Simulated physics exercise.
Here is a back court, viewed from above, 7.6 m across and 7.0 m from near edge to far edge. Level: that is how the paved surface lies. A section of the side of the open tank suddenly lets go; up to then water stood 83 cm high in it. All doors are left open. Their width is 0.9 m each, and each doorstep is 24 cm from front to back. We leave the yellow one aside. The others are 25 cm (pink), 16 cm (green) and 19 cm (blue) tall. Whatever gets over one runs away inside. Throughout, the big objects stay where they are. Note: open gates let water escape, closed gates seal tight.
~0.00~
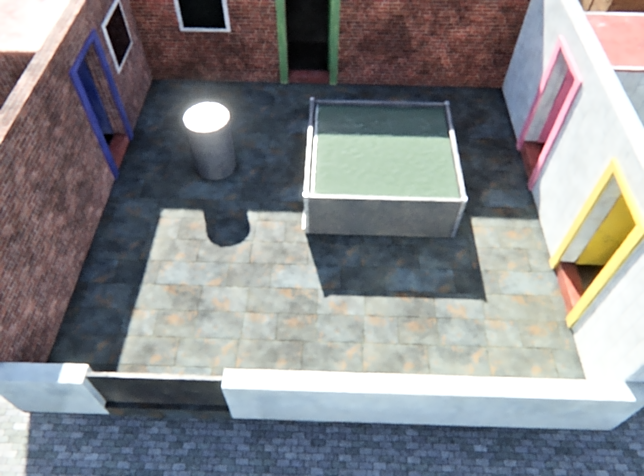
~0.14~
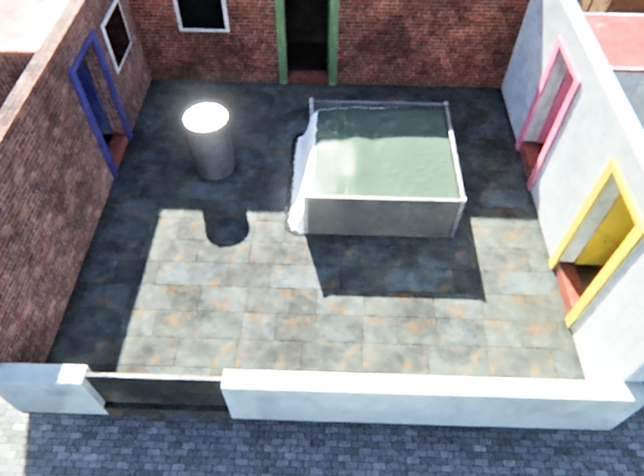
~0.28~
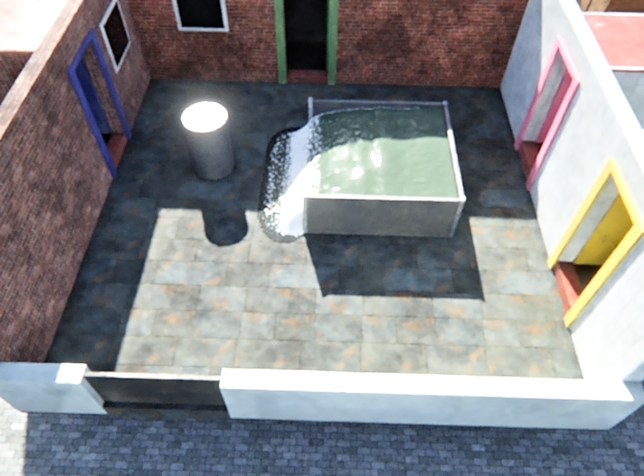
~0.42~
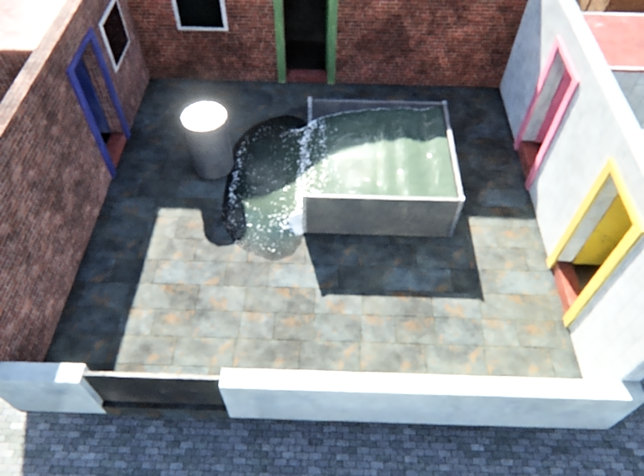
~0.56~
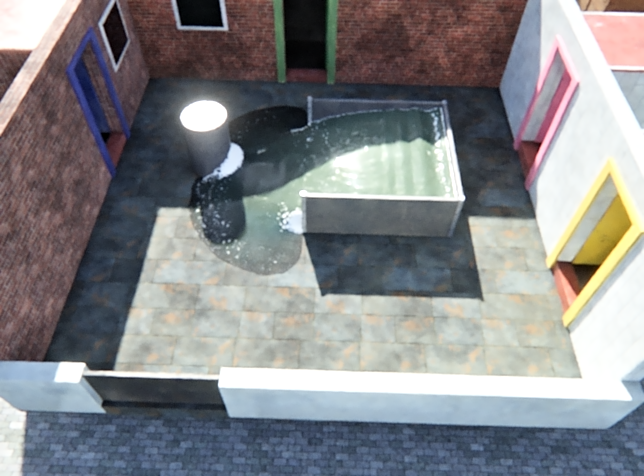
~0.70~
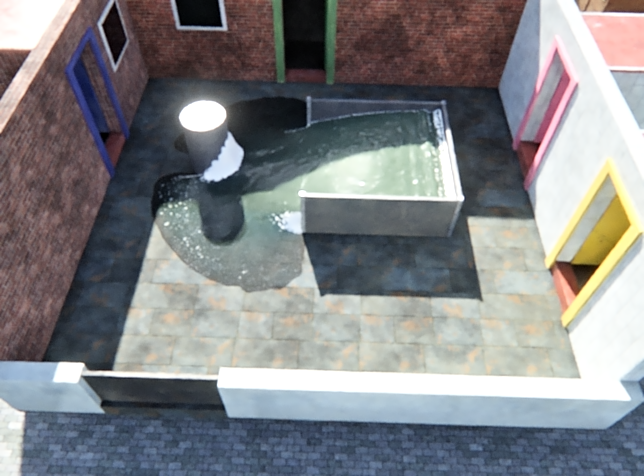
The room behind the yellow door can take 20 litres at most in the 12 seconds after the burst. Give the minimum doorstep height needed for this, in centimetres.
Roughly 12 centimetres.
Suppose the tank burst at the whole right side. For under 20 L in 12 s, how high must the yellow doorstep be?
A minimum of about 17 cm.
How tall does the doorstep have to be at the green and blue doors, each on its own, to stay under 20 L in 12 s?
About 9.5 cm at green and about 19 cm at blue.
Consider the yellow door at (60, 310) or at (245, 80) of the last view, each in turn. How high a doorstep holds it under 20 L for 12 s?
Minimums: Roughly 24 cm and 24 cm.
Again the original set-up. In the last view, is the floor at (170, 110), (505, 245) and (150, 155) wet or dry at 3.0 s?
So the three spots come out swamped, spared, swamped, in that order.
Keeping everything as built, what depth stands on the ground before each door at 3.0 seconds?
In cm: Pink 0, yellow 0, green 5, blue 14.
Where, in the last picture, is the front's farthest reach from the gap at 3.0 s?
Look about (33, 387) in the last picture.
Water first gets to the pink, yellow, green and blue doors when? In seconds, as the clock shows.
Arrival: Pink 6.5 s, yellow 5.0 s, green 1.3 s, blue 1.2 s.
After 1.4 s water covers 35 % of the floor, deepest (54 cm) near (242, 168); it has not reached the yellow door.
After 3.0 s water covers 45 % of the floor, deepest (52 cm) near (38, 374); it has not reached the yellow door.
After 12.0 s water covers 100 % of the floor, deepest (17 cm) near (423, 90); 12 cm at the yellow door, 0 litres in over its 22 cm doorstep.
At the yellow door as built, the water arrived by 5.2 s and peaked near 17 cm at 8.4 s.
With a doorstep of 10 cm, 48 litres would have come in within the 12 s; with 13.5 cm, 6 litres. So under 20 litres takes about 12 cm.
